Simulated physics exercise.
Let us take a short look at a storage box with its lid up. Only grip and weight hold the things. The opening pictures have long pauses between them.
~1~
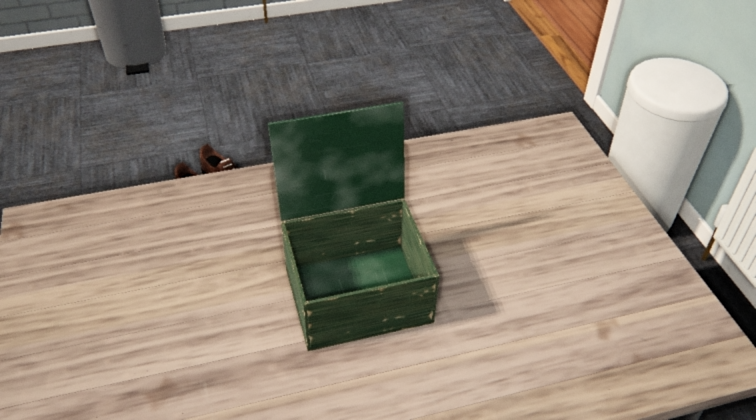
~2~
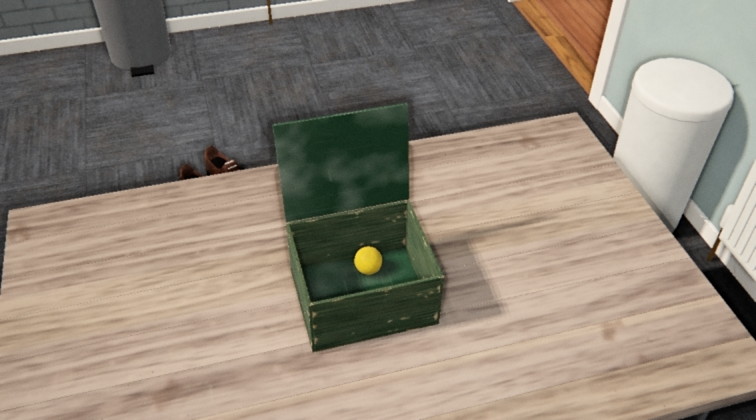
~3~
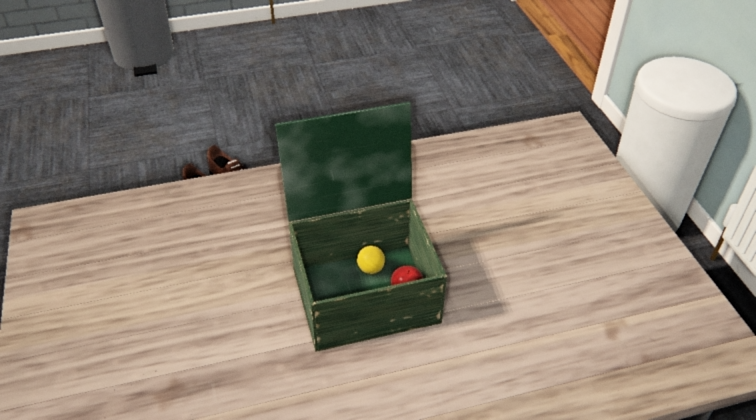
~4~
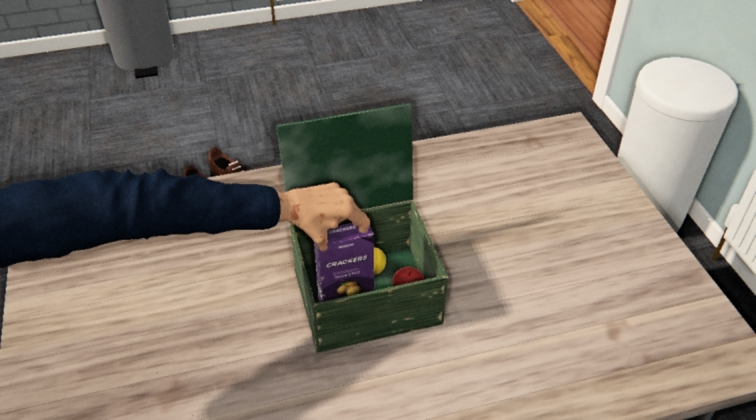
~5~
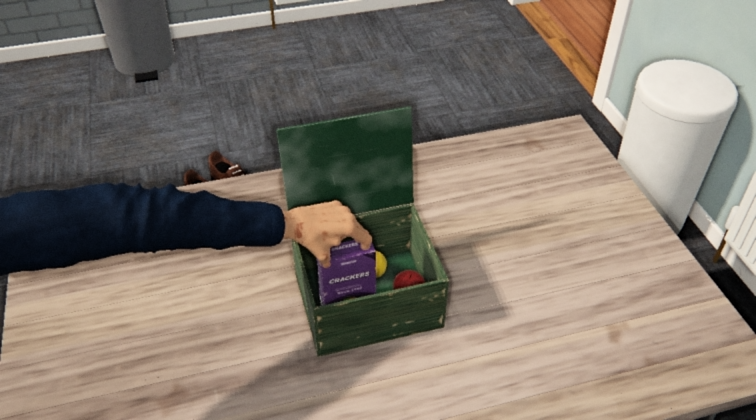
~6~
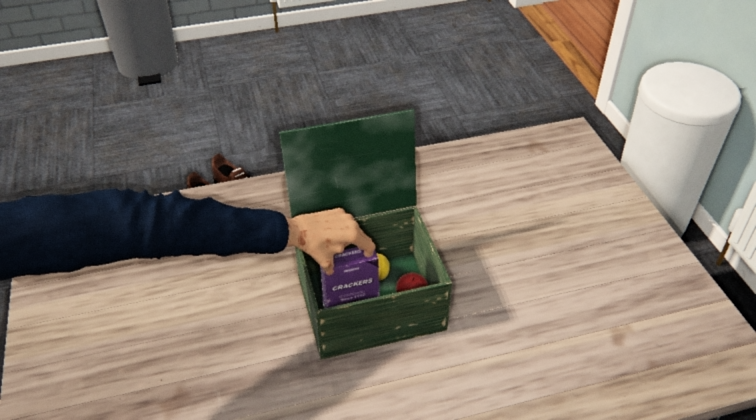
Open green box holding a yellow lemon, then a red item too, before a hand lowers in a purple crackers packet.
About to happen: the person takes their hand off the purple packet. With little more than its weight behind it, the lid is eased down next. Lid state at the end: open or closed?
Open.
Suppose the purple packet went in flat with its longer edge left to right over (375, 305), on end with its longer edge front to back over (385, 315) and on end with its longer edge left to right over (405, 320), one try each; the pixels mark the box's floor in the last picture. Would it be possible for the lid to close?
The lid goes all the way down the first time, stays partly open the second time and stays partly open the third time.
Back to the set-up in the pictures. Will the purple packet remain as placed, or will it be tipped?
Looking at the last picture, it is left as set.
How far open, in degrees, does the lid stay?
Around 25 degrees.
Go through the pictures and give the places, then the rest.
In the first picture, the last thing is not in view yet.
In the second picture, the last thing is not in view yet; yellow lemon (368, 261).
In the third picture, the last thing is not in view yet; yellow lemon (371, 260).
The fourth picture shows still above its spot; purple packet (345, 267).
The fifth picture shows still above its spot; purple packet (347, 283).
The sixth picture shows put in, still held; purple packet (350, 290).
Then, 1.10 s later than the last frame, lid starting down.
Then, 1.50 s later than the last frame, lid 62° above the rim.
Then, 1.80 s later than the last frame, lid 33° above the rim.
Then, 3.10 s later than the last frame, lid 23° above the rim.
When it is over, lid 23° above the rim; all 3 as before. End places, in pixels of the last picture, purple packet near (350, 290).
